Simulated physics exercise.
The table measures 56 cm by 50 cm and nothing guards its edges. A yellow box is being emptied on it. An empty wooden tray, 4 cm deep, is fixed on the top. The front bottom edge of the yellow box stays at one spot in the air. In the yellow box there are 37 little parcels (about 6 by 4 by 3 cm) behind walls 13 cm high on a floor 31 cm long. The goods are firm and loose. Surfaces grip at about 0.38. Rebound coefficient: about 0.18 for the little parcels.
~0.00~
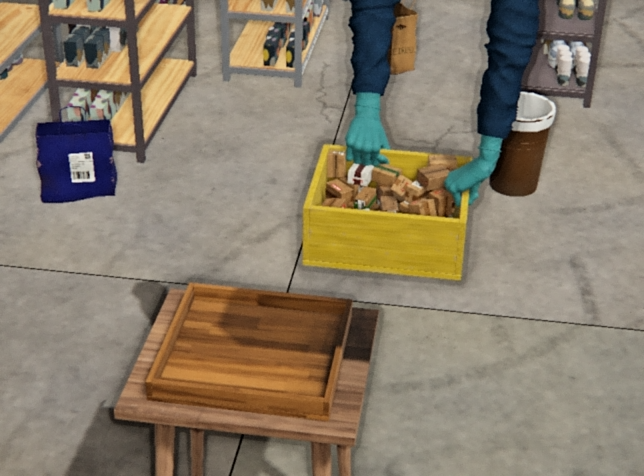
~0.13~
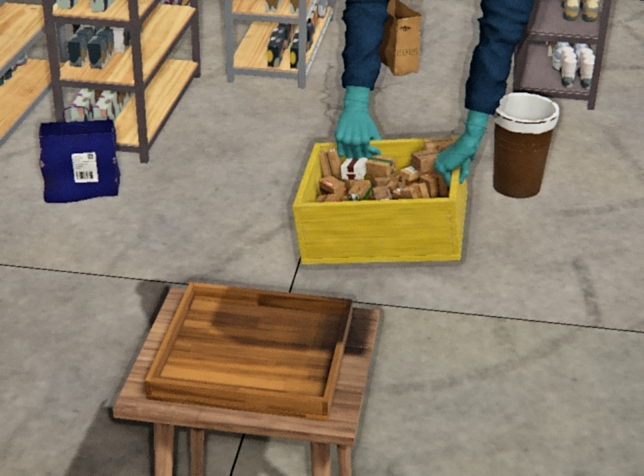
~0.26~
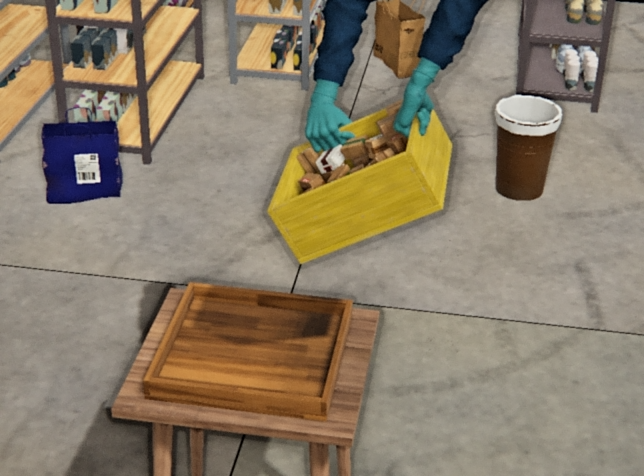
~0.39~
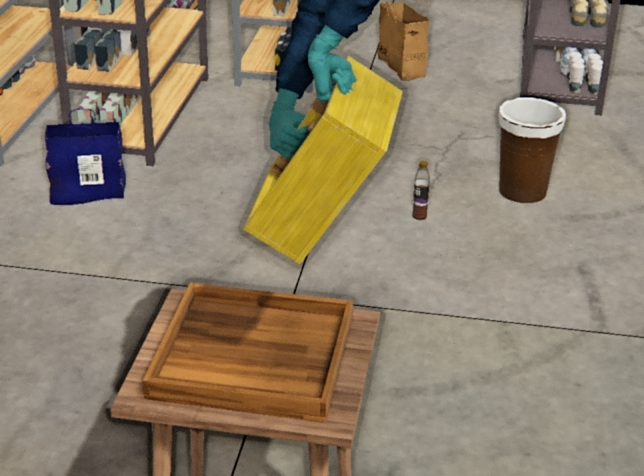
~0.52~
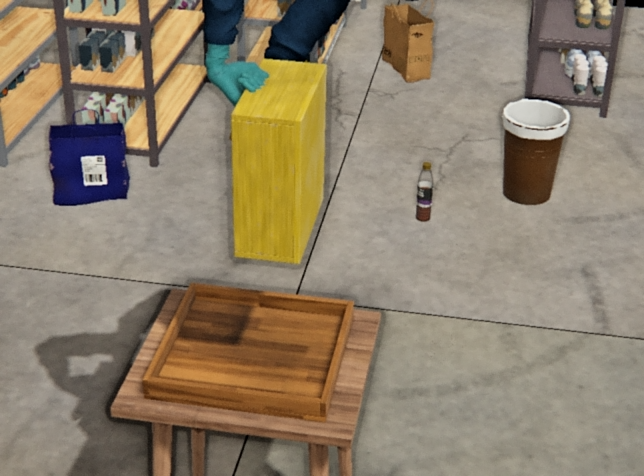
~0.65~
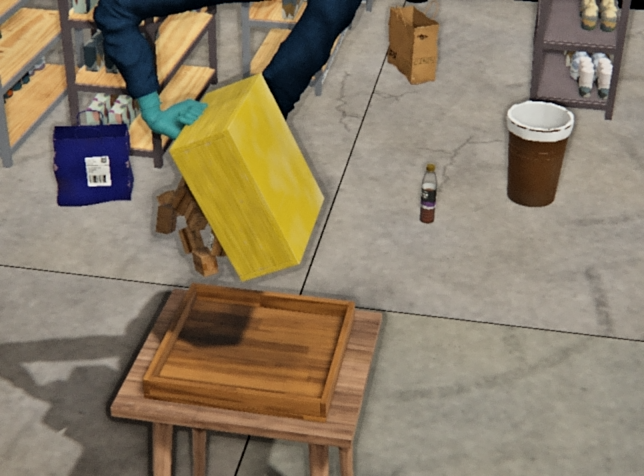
In a storeroom, gloved hands tilt a yellow box leftward past its side, and brown parcels drop out.
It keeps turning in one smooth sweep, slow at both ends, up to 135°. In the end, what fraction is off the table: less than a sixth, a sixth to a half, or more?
Ending off the table: From a sixth to a half of them.
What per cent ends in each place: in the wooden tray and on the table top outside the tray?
About 55 and 5 per cent.
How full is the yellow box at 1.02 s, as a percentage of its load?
Some 0 per cent.
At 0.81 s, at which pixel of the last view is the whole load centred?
At about (205, 283).
After 0.81 s, tilt 134°; 10 still in the yellow box, 2 in the wooden tray, 11 on the table top outside the tray, 2 over the left end of the table and 12 in the air.
After 1.02 s, tilt 135°; 15 in the wooden tray, 8 on the table top outside the tray, 13 over the left end of the table and 1 in the air.
After 1.31 s, tilt 135°; 21 in the wooden tray, 2 on the table top outside the tray, 13 over the left end of the table and 1 over the table's other edges.
Final count (at 1.68 s), 21 in the wooden tray, 1 on the table top outside the tray, 14 over the left end of the table and 1 over the table's other edges. Asked share, 15 of 37, 41 per cent.
